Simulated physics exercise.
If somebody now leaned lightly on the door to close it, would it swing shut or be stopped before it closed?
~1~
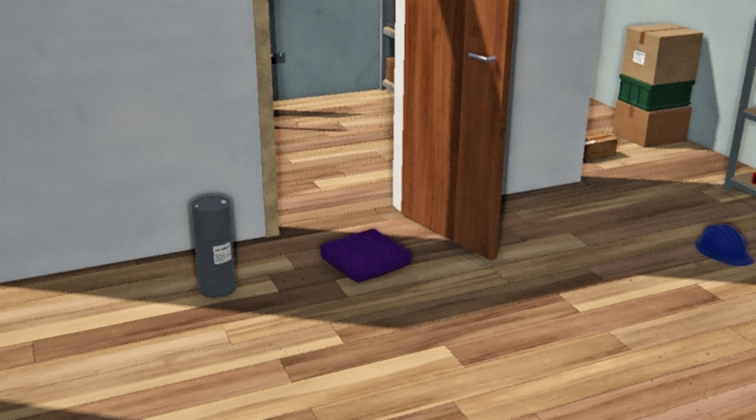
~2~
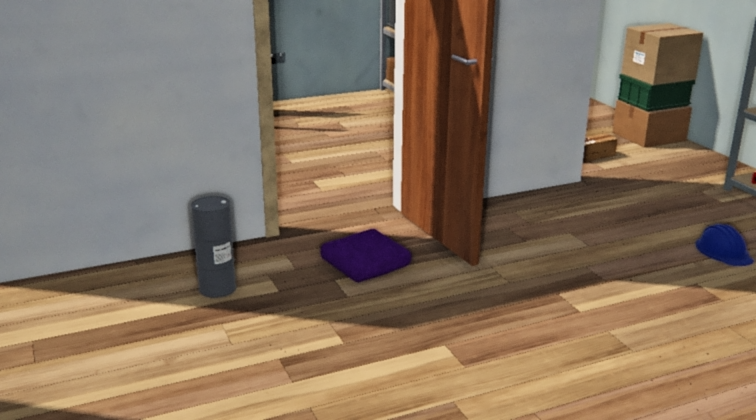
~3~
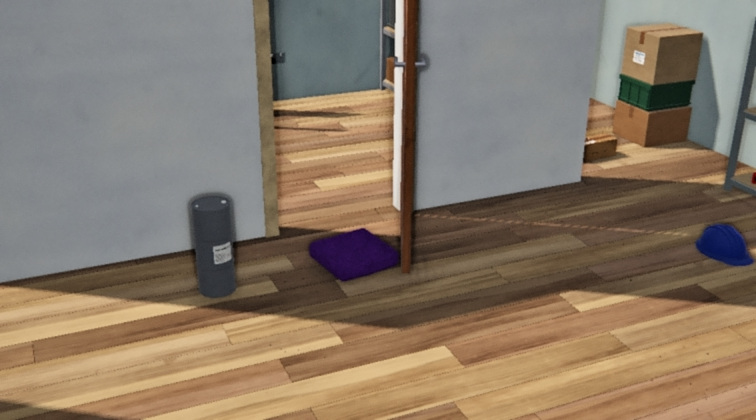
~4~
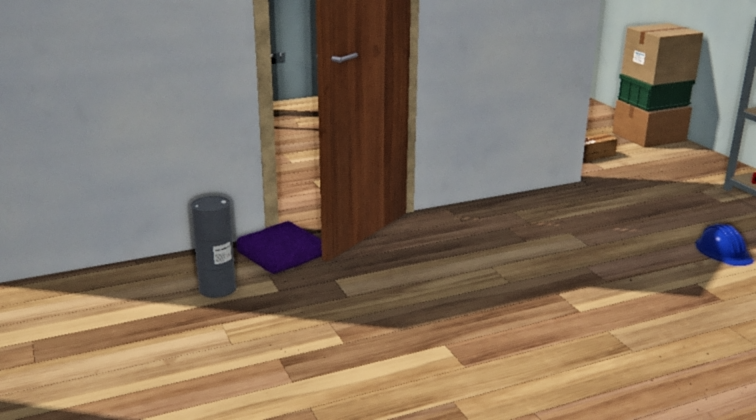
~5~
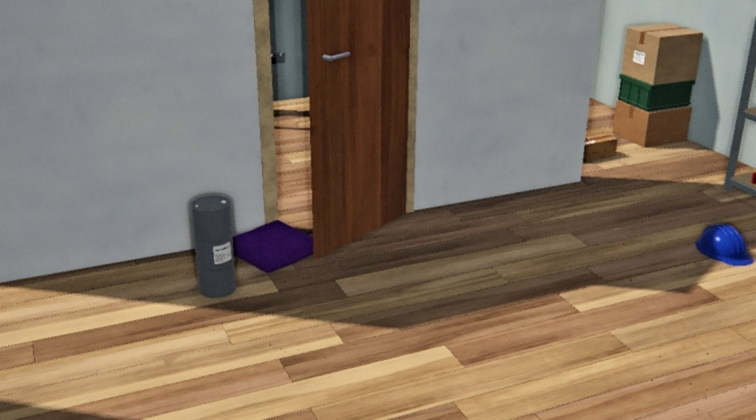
It would be stopped before it closed. The purple cushion is caught between the door and the grey canister, so it blocks the way.
